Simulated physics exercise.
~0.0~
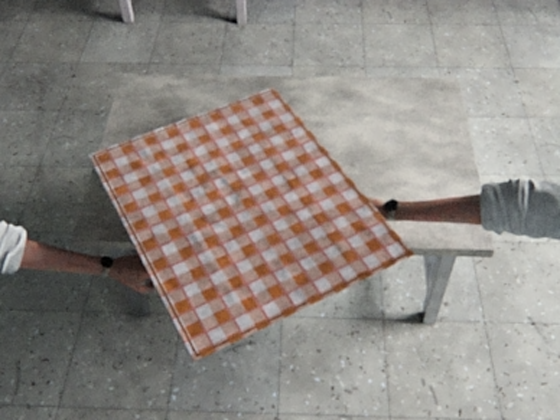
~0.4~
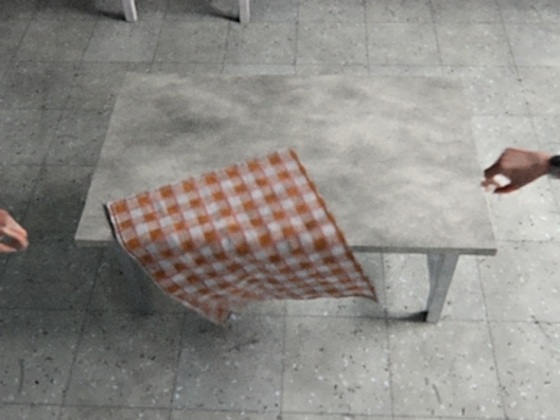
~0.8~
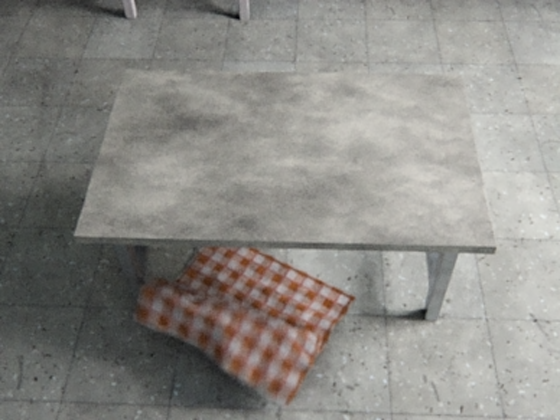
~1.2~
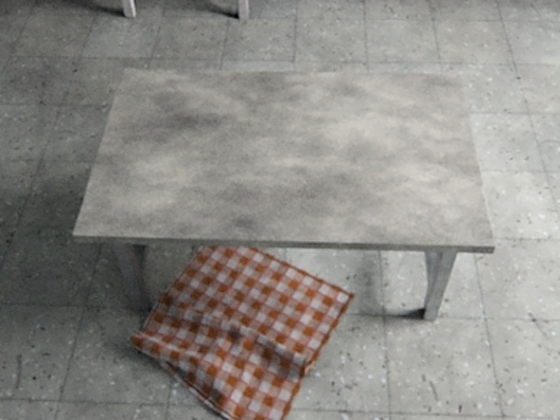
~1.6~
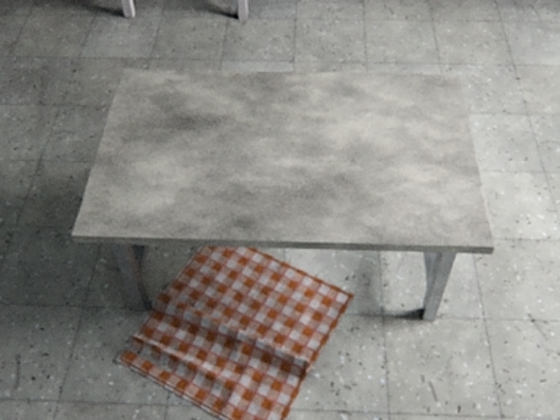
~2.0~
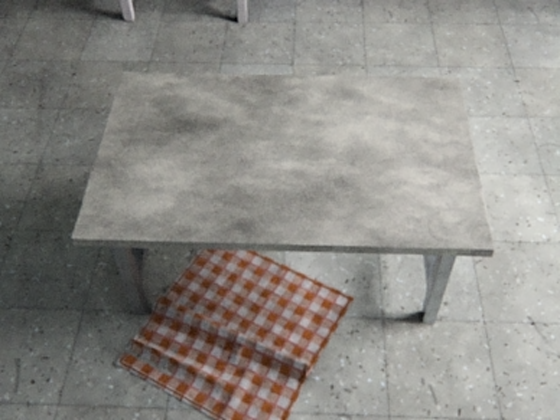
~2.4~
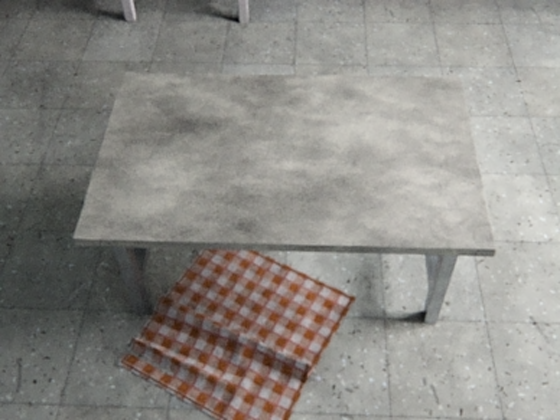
An orange-and-white checked tea towel is held out flat by two hands, one at the left and one at the right, over the front edge of a mottled grey side table. The slightly swaying view looks down on the table and a grey speckled tile floor, with pale furniture legs at the top left. The hands let go and draw away, and the towel droops over the front edge. It slides off the tabletop and drops, folding as it reaches the floor. It spreads a little, then lies still and creased below the table's front edge, leaving the top bare.
